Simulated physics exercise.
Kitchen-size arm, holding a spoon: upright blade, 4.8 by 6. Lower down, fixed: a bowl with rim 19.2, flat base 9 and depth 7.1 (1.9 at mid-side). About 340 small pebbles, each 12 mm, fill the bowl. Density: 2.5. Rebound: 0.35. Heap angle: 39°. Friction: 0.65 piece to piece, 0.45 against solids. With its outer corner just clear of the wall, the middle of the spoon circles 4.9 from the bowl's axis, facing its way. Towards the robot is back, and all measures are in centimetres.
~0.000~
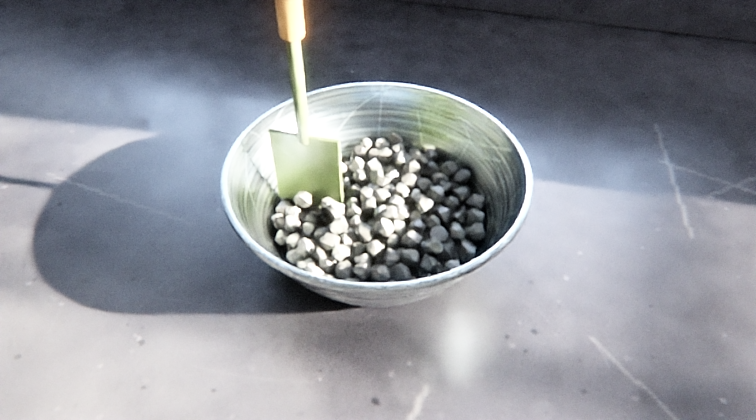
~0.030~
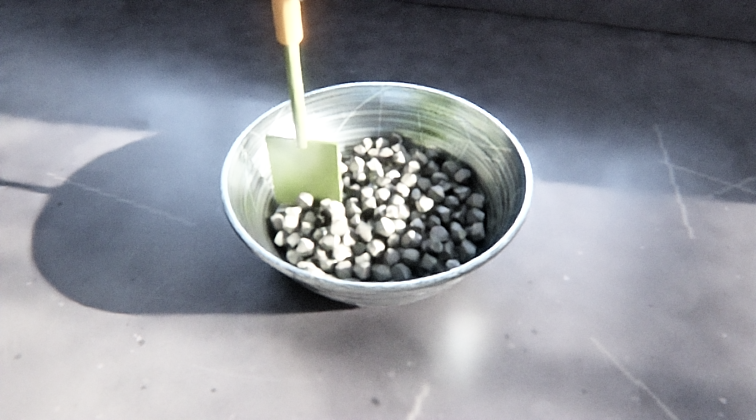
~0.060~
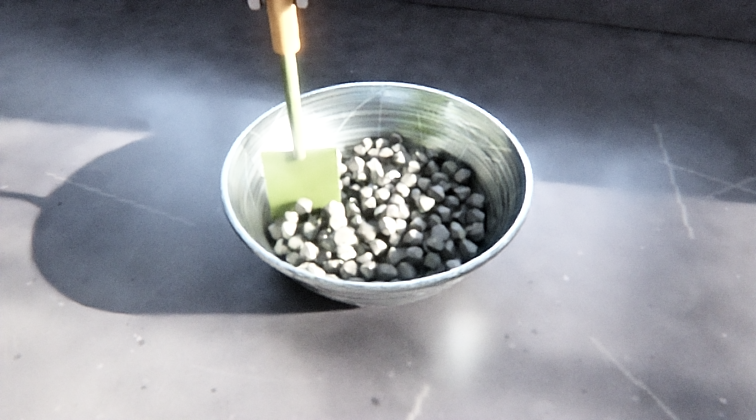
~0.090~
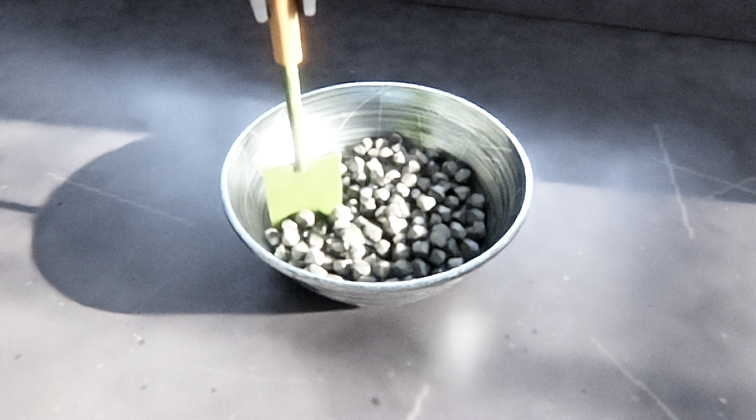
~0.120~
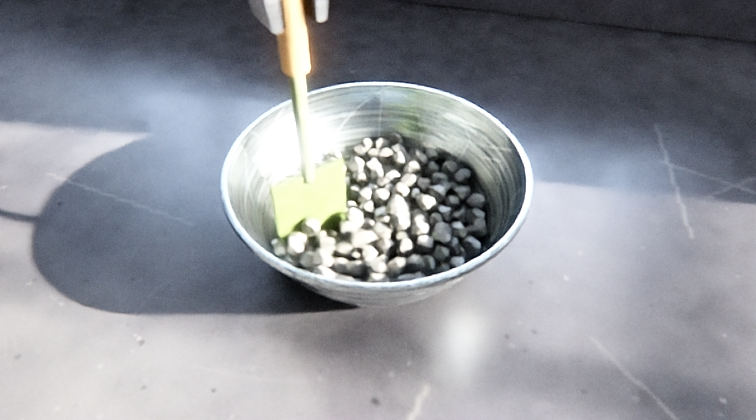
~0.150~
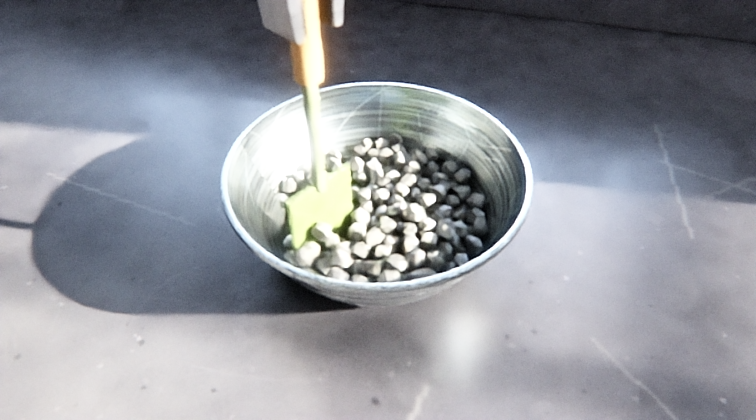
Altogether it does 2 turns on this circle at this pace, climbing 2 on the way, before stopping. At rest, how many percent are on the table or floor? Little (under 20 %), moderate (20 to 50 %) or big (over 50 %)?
Little.
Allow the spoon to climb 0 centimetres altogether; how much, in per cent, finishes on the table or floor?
25 %.
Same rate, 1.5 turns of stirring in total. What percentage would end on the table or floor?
It would be around 5 per cent.
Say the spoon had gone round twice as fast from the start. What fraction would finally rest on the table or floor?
My guess is about 35 per cent.
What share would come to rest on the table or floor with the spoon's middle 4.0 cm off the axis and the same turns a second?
It would be close to 10 per cent then.
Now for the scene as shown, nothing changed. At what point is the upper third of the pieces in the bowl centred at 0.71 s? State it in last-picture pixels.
About (299, 160) in the last picture.
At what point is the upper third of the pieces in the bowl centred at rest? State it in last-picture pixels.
I'd put it at about (371, 195).
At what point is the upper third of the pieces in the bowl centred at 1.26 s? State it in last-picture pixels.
Roughly pixel (421, 180).
By 0.71 s, 321° round, highest piece 9 above the table; 307 in the bowl, 26 on the table or floor, 4 in flight or on the tool.
By 1.26 s, 221° round, highest piece 8 above the table; 290 in the bowl, 46 on the table or floor, 1 in flight or on the tool.
By 1.74 s, 0° round, highest piece 6 above the table; 289 in the bowl, 48 on the table or floor.
By 2.44 s, 0° round, highest piece 6 above the table; 289 in the bowl, 48 on the table or floor.
Final count, 289 in the bowl, 48 on the table or floor. That is 14 % on the table or floor.
